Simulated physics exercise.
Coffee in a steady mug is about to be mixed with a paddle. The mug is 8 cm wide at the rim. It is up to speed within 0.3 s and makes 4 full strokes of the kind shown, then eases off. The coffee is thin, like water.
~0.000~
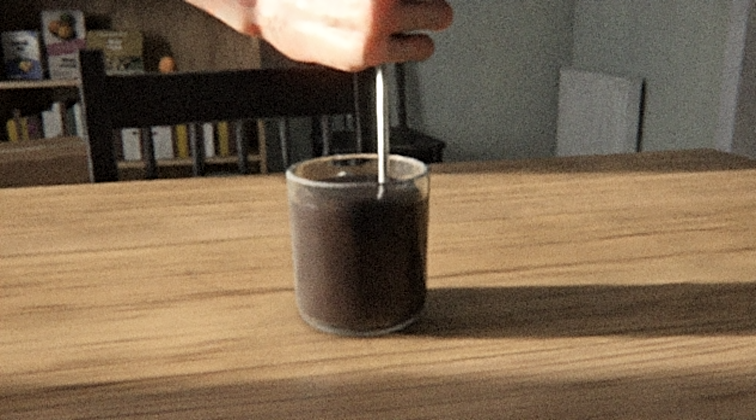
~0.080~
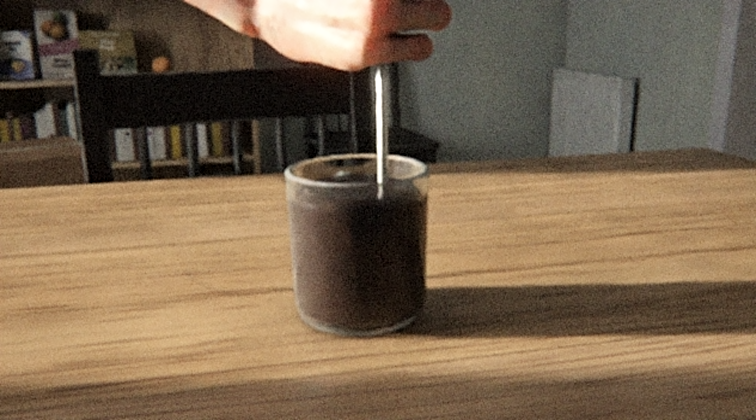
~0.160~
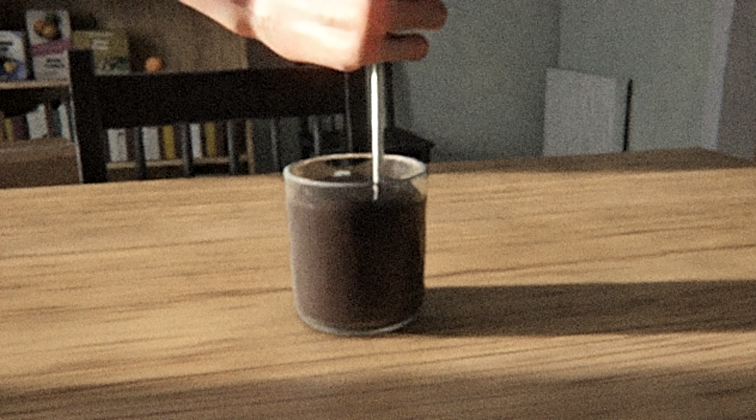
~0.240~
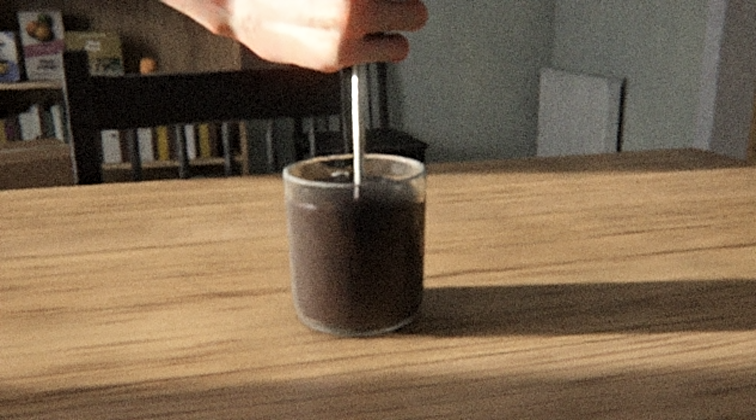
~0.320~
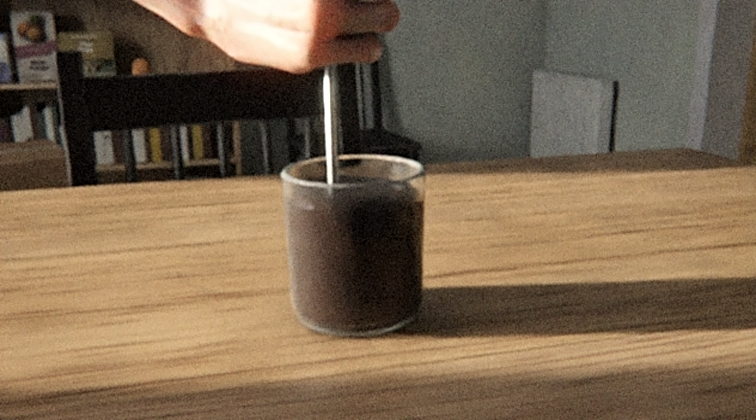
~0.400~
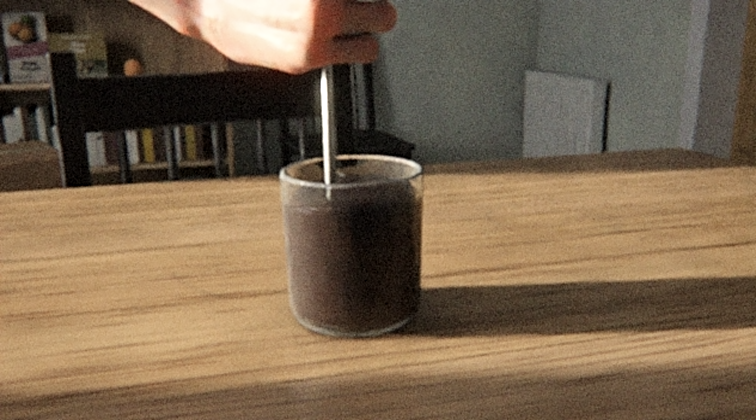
A hand holding a thin, shiny paddle upright in a clear glass mug of dark coffee moved it from the right side across to the left, while the mug stayed put on the wooden table.
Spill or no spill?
This mug keeps it all.
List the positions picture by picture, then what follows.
In the first frame, the stem is at (383, 96); surface from (294, 193) to (421, 185); the rim runs from (290, 176) to (425, 168).
In the second frame, the stem is at (382, 96); surface from (293, 193) to (421, 185).
In the third frame, the stem is at (378, 95); surface from (292, 193) to (420, 186).
In the fourth frame, the stem is at (359, 97); surface from (291, 192) to (418, 188).
In the fifth frame, the stem is at (331, 98); surface from (289, 191) to (417, 187).
In the sixth frame, the stem is at (328, 99); surface from (290, 197) to (415, 183).
By 0.81 s 0 ml is over the rim.
By 1.22 s 0 ml is over the rim.
By 1.63 s 0 ml is over the rim.
By 2.04 s 0 ml is over the rim.
At rest 0 ml is over the rim.
